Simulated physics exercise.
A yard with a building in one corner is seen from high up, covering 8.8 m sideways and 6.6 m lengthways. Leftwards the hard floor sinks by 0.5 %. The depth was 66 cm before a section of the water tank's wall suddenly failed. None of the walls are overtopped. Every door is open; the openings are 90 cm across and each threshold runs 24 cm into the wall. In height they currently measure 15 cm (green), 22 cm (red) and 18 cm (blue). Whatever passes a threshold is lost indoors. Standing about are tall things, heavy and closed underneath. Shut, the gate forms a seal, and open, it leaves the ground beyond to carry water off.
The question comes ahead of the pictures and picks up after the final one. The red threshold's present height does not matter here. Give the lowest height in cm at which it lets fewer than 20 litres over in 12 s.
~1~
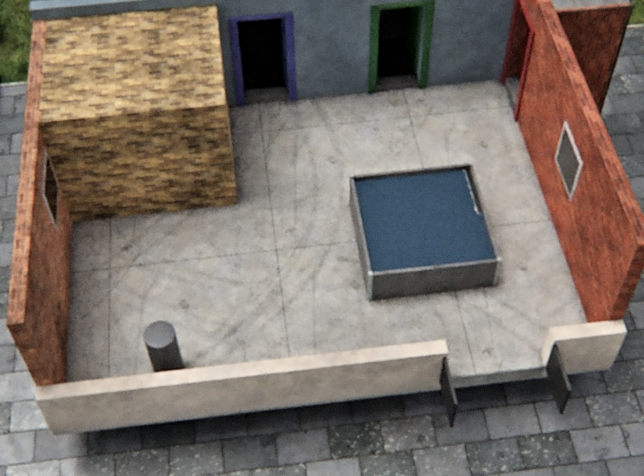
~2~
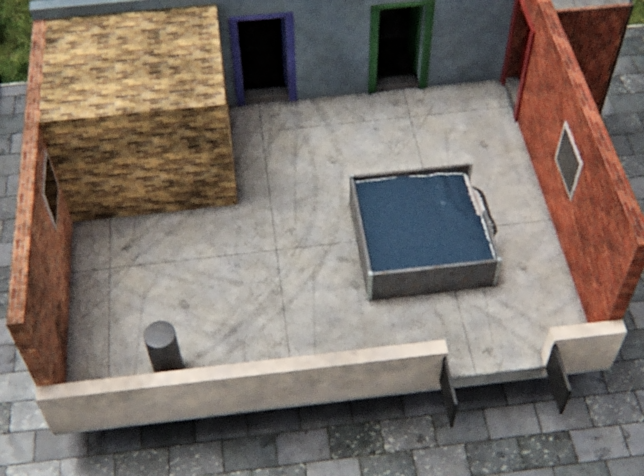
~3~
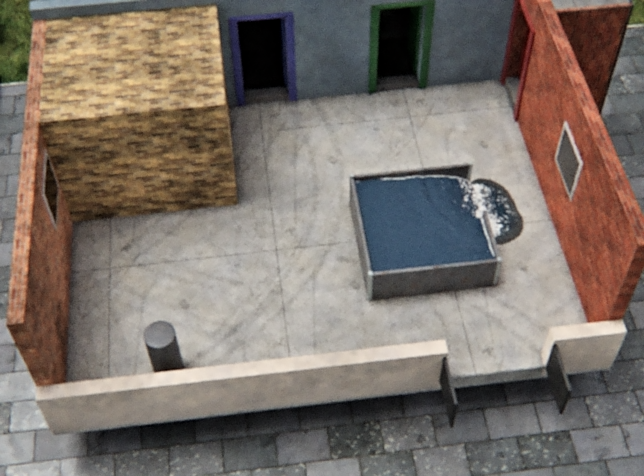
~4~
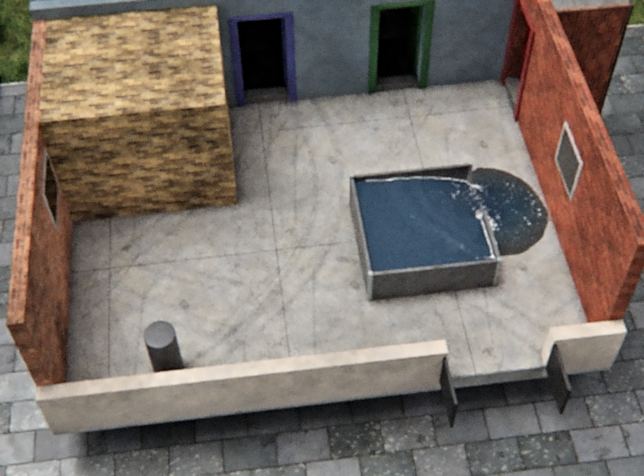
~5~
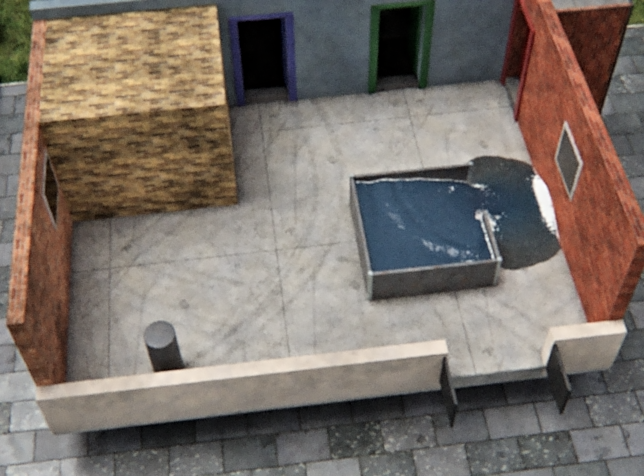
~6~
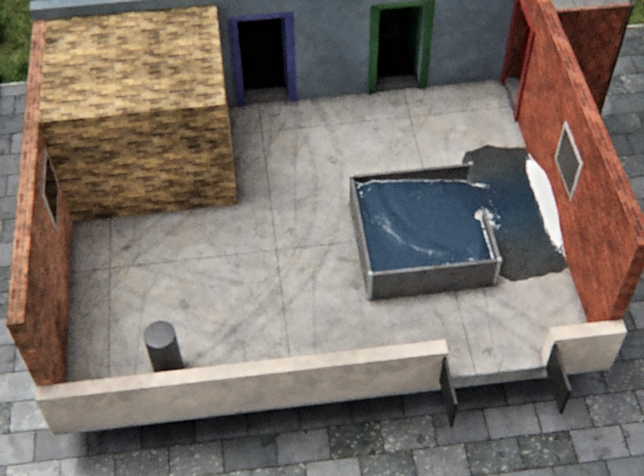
Roughly 18 cm.
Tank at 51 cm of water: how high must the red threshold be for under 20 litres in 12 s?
The step would need to be some 12.5 cm high.
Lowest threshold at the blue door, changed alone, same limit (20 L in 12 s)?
Blue: 9.0 cm.
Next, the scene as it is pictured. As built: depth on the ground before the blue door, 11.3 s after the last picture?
Roughly 8.5 cm deep.
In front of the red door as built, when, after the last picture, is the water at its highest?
The level tops out near 3.0 seconds.
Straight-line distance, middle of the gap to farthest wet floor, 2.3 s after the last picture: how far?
Roughly 4.2 m.
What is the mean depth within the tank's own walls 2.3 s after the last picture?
The average depth is some 34 cm.
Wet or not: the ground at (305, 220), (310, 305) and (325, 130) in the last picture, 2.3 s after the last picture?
Point by point: Bone dry, then bone dry, then bone dry.
Then, 0.7 s after the last picture water covers 10 % of the floor, deepest (46 cm) near (537, 201); 5 cm at the red door, 0 litres in over its 22 cm threshold.
Then, 2.3 s after the last picture water covers 30 % of the floor, deepest (31 cm) near (499, 89); 17 cm at the red door, 2 litres in over its 22 cm threshold.
Then, 11.3 s after the last picture water covers 90 % of the floor, deepest (10 cm) near (188, 377); 7 cm at the red door, 8 litres in over its 22 cm threshold.
At the red door as built, the water peaked near 18 cm, 3.1 s after the last picture.
Run again over the same 12 s with other heights there, 31 litres in over 16 cm, 9 litres over 21.5 cm. The limit of 20 litres is kept from about 18 cm up.
